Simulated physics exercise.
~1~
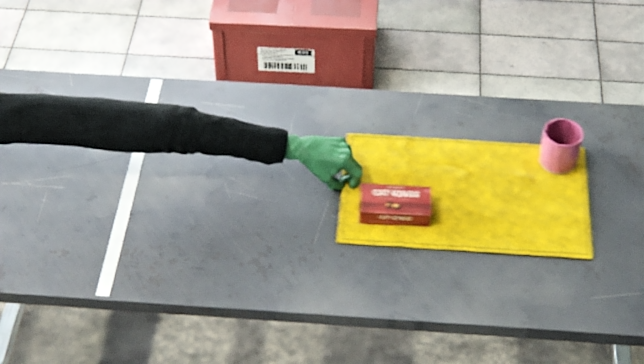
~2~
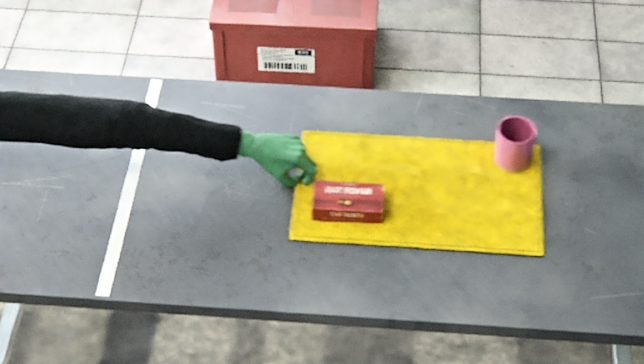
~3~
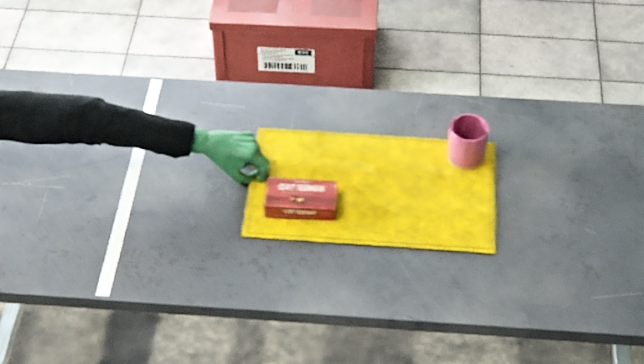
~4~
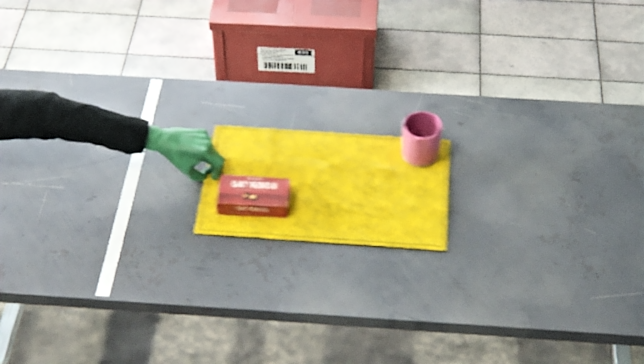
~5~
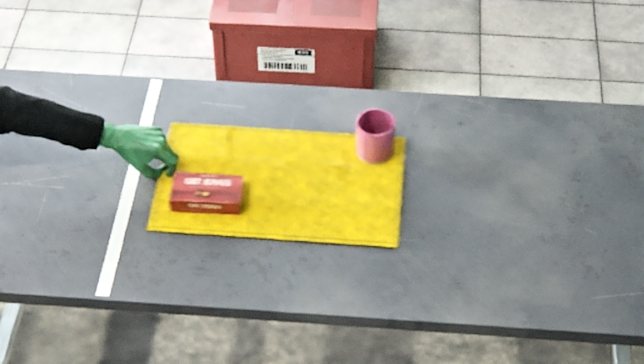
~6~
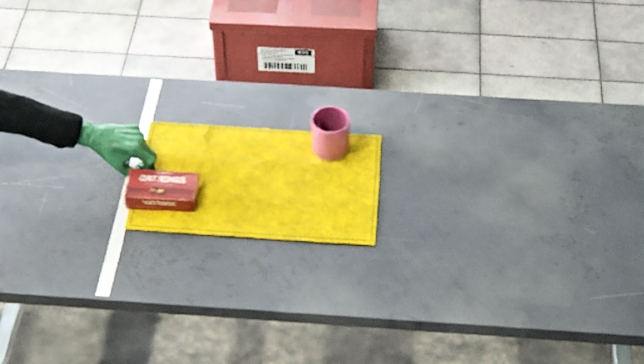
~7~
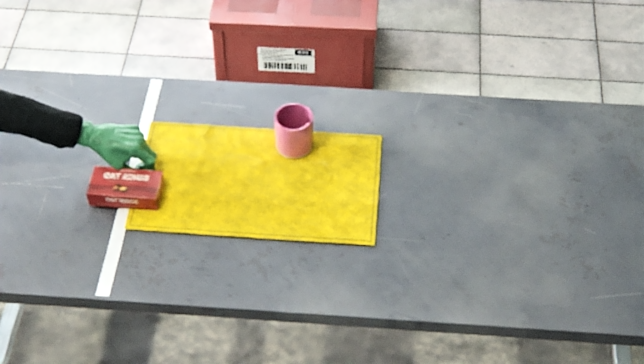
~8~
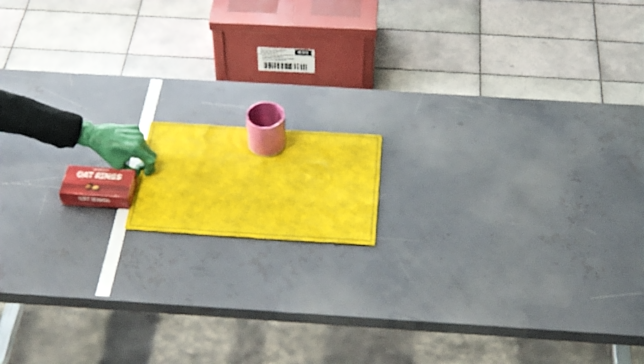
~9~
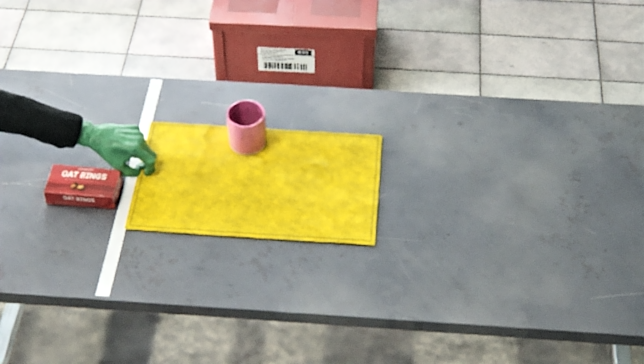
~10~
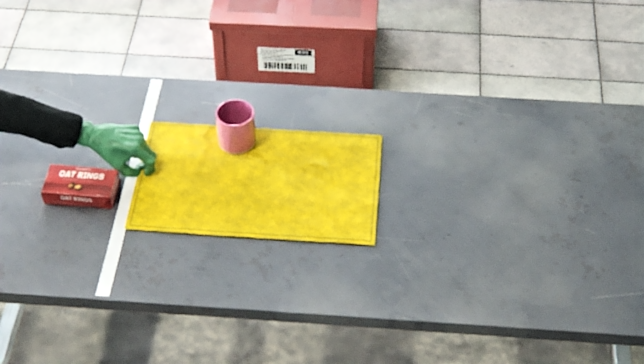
A gloved hand pulls a yellow cloth left to the tape; the red packet slides off, the pink mug stays on.
